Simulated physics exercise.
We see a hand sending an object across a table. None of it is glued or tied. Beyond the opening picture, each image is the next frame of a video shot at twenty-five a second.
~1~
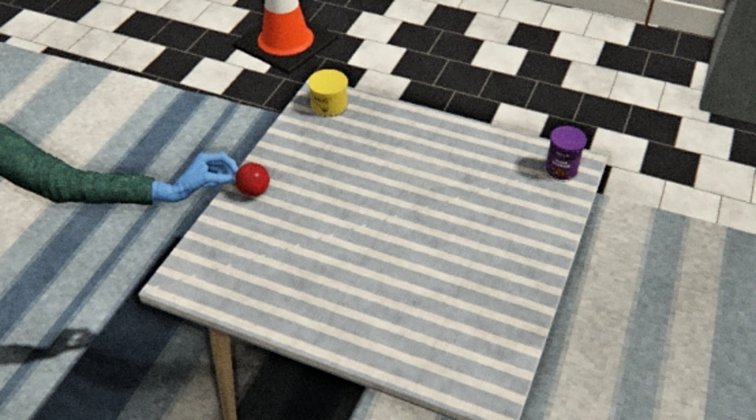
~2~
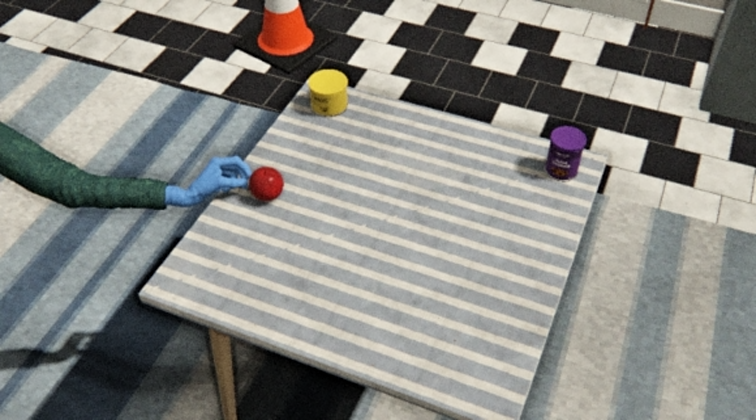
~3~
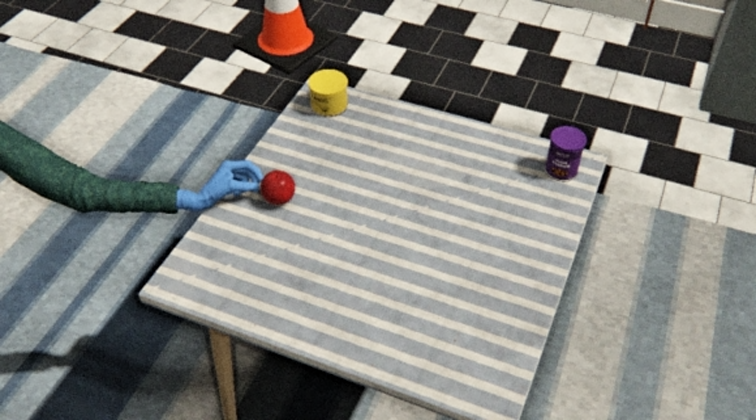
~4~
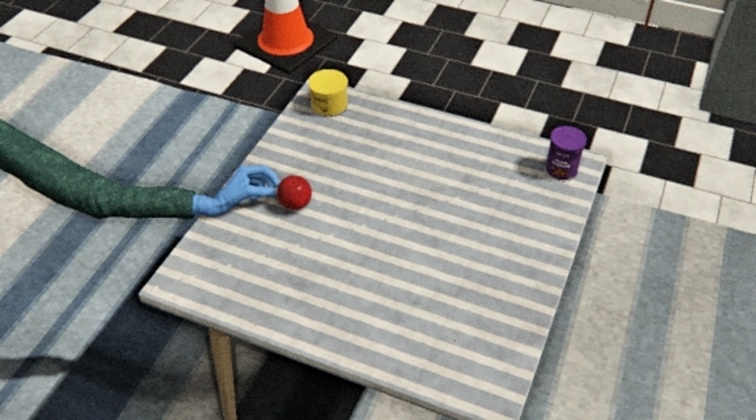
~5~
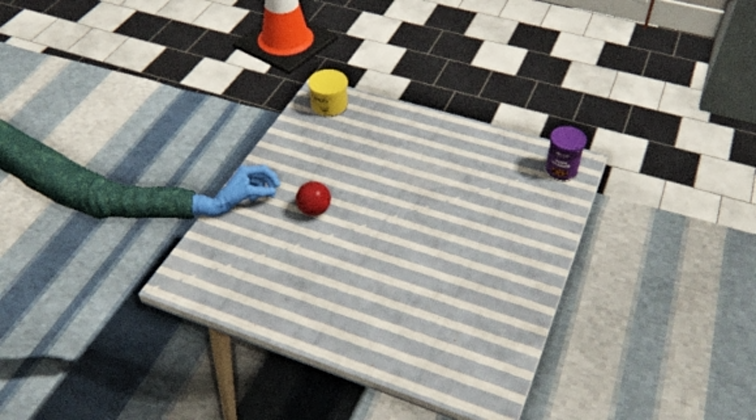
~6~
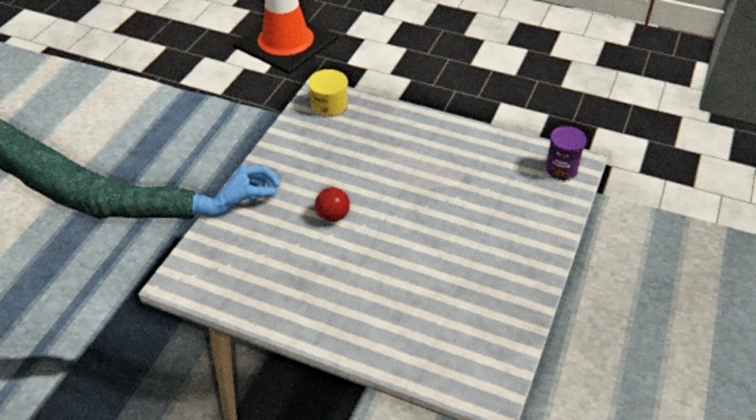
A gloved hand pushes a red apple rightward across a striped table and releases it rolling.
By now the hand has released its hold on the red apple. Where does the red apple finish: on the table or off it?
Off it.
Then, 0.40 s after the last picture, red apple rolled well along near (527, 265).
Then, 0.90 s after the last picture, red apple now off the table.
By the end, off the table, red apple.
